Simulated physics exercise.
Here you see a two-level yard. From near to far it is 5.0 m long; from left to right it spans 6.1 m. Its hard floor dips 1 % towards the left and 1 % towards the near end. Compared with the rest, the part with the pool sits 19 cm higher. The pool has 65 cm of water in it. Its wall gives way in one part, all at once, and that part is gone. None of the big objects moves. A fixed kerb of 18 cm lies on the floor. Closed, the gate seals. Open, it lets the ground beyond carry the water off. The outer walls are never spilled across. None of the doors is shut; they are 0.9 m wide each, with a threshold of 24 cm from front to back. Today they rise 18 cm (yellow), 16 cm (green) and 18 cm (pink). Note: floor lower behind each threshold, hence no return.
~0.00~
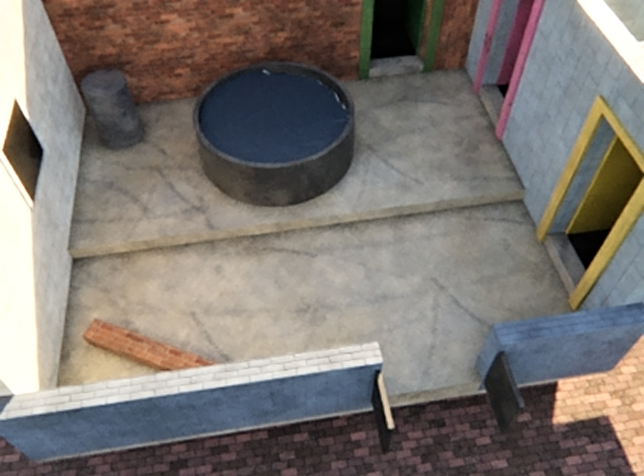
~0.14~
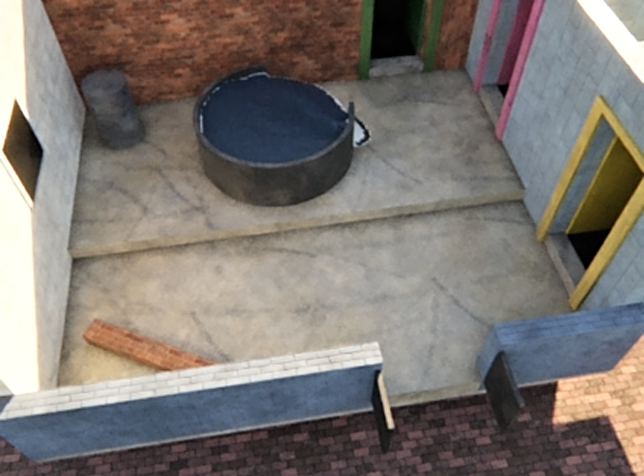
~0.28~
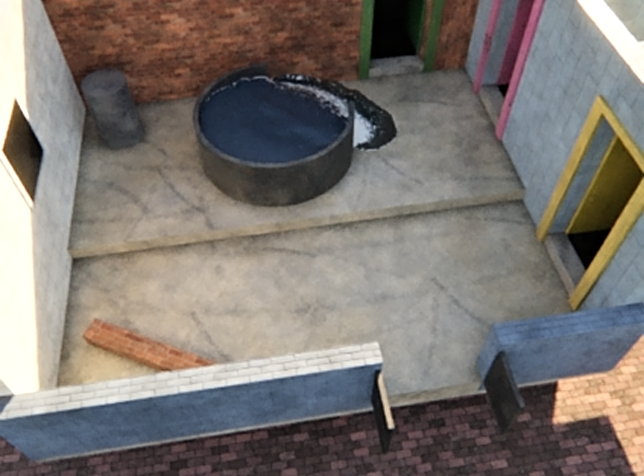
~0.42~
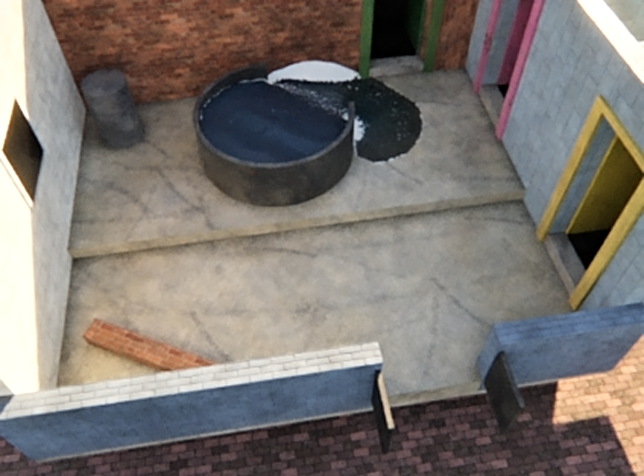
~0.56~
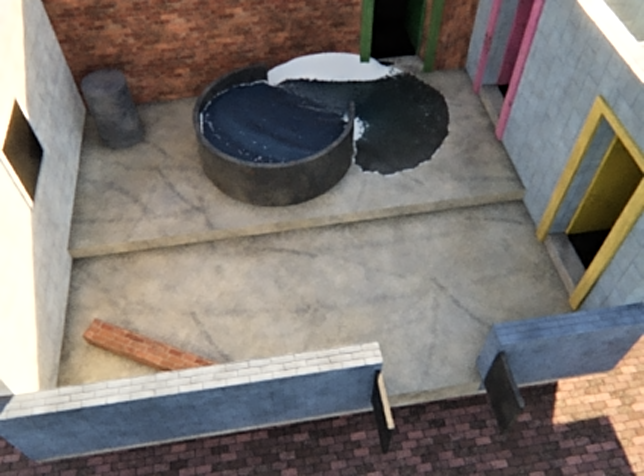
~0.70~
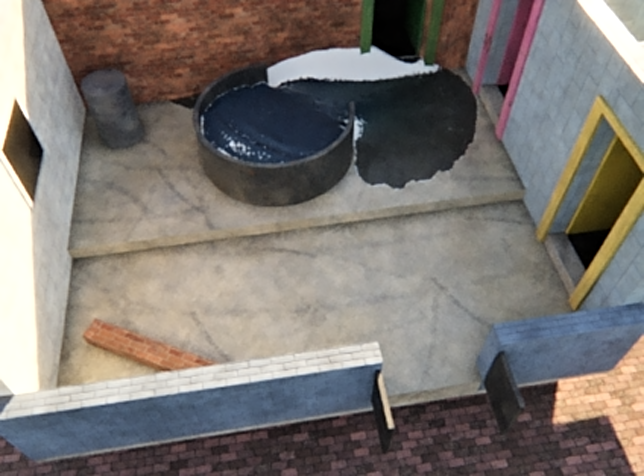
To begin with, a round pool of dark water stands whole and still in a walled yard with green, pink and yellow doorways. Then part of its far side gives way and water pours out, foaming at the edge, and a dark sheet spreads across the raised floor to the right, nearing the pink doorway.
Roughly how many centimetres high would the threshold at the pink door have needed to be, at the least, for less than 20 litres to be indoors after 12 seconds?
At least 29 cm or so.
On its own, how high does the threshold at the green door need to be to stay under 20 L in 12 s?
The green one would have to be about 20 cm high.
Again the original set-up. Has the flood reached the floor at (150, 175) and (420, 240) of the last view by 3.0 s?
First spot swamped, second swamped.
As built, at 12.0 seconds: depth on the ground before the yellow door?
4.5 cm.
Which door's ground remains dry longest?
That's the yellow door, which comes last.
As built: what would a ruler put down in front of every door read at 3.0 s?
Door by door in cm - yellow 6, green 19, pink 26.
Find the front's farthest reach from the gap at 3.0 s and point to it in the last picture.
(581, 344).
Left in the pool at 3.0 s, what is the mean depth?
Averaged depth comes out at about 20 cm.
After 1.4 s water covers 20 % of the floor, deepest (50 cm) near (462, 79); 27 cm at the pink door, 1 litre in over its 18 cm threshold.
After 3.0 s water covers 50 % of the floor, deepest (28 cm) near (566, 346); 26 cm at the pink door, 92 litres in over its 18 cm threshold.
After 12.0 s water covers 85 % of the floor, deepest (20 cm) near (53, 426); 2 cm at the pink door, 104 litres in over its 18 cm threshold.
At the pink door as built, the water arrived by 0.8 s and peaked near 34 cm at 2.0 s.
With a threshold of 25.5 cm, 37 litres would have come in within the 12 s; with 34.5 cm, 6 litres. So under 20 litres takes about 29 cm.
